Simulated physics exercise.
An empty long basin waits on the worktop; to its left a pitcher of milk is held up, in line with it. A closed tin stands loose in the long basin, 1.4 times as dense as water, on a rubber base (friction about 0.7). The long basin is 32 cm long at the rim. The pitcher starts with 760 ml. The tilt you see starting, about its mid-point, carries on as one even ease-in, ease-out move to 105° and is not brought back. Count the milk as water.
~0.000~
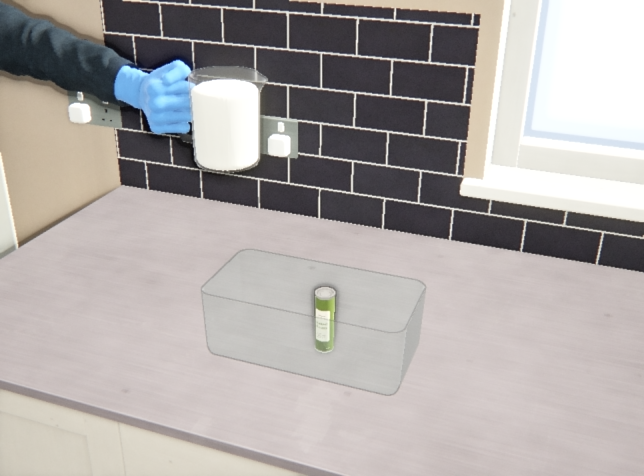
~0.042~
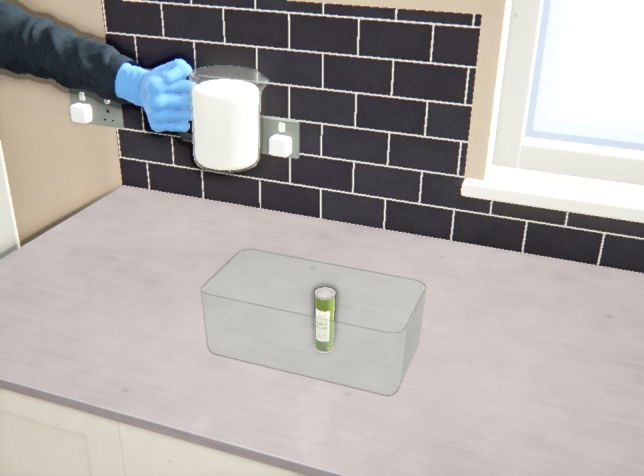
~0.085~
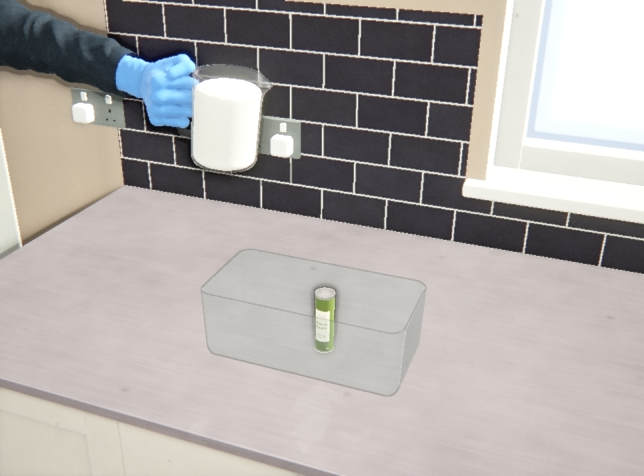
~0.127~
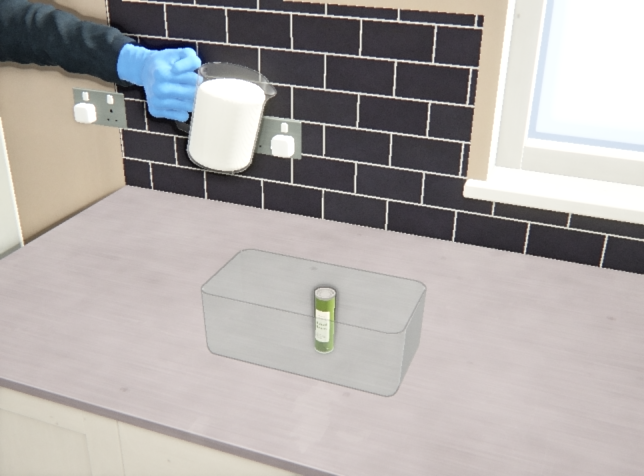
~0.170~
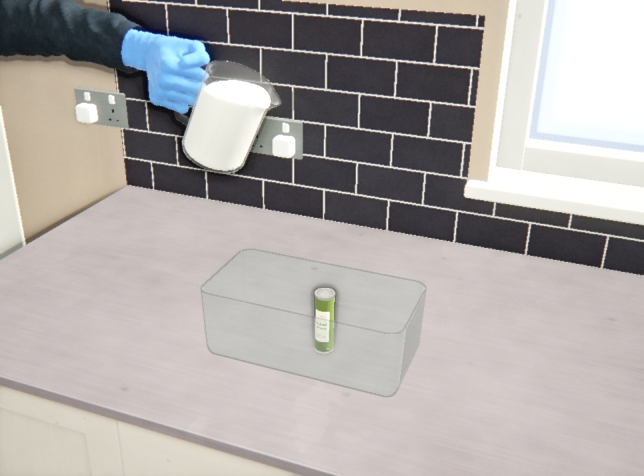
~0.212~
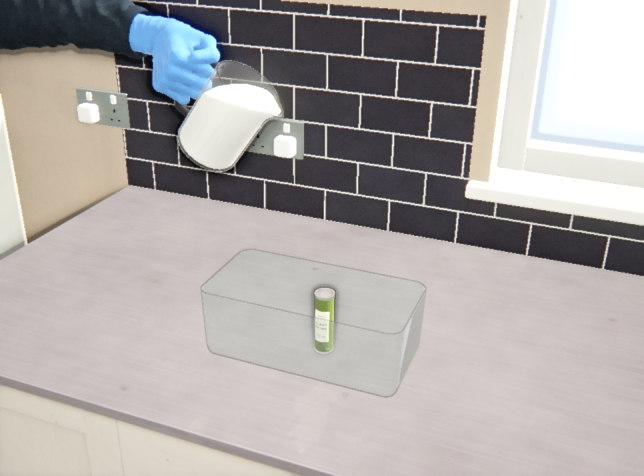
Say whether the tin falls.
It remains upright.
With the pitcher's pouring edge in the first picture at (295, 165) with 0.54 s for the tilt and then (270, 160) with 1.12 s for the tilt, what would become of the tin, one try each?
First it stays up; then it topples.
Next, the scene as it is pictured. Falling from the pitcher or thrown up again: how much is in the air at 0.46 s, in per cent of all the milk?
About 38 per cent.
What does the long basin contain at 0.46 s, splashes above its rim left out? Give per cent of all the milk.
Near 2 in a hundred.
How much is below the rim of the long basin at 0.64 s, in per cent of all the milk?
Some 46 per cent.
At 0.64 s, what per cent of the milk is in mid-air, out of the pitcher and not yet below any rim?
Some 34 per cent.
After 0.46 s the tilt is 99° and 60 per cent is still to pour; the tin stands where it began.
After 0.64 s the tilt is 105° and 20 per cent is still to pour; the tin stands where it began.
After 0.83 s the tilt is 105° and 4 per cent is still to pour; the tin stands where it began.
After 1.04 s the tilt is 105° and 1 per cent is still to pour; the tin stands where it began.
In the end the tin stands where it began.
